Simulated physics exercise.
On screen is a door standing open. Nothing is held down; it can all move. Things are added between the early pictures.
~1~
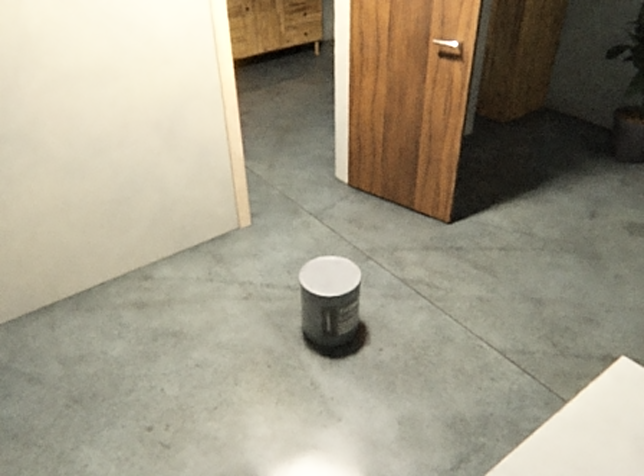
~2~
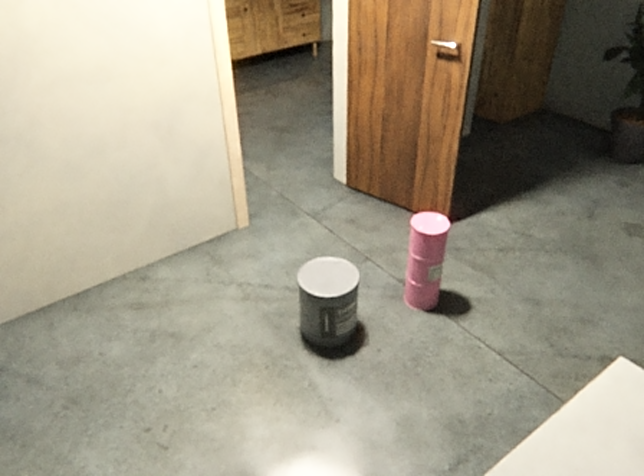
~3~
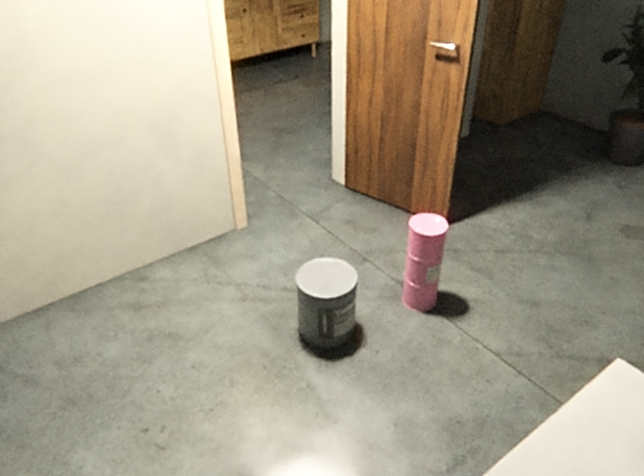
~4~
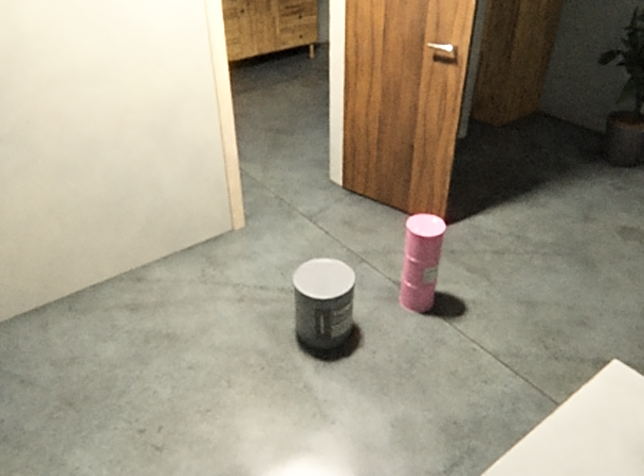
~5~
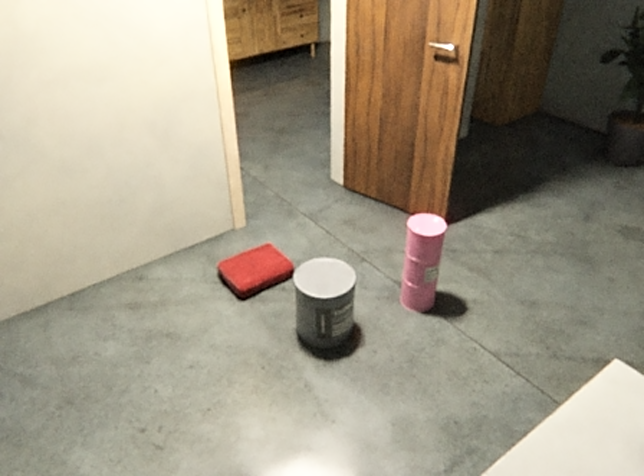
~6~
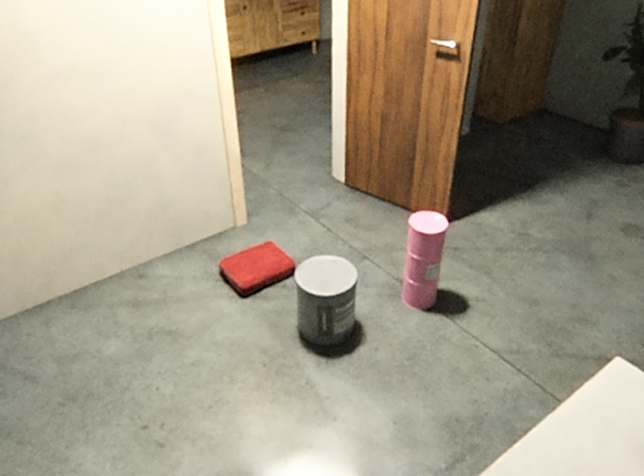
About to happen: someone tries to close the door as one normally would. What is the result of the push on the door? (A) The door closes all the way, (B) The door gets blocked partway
The door closes all the way.
Then, 0.50 s later than the last frame, open by 87°.
Then, 0.90 s later than the last frame, open by 60°.
Then, 1.20 s later than the last frame, open by 38°.
Then, 1.60 s later than the last frame, open by 10°.
When it is over, open by 0°; all 3 as before. End places, in pixels of the last picture, red cushion near (258, 267).
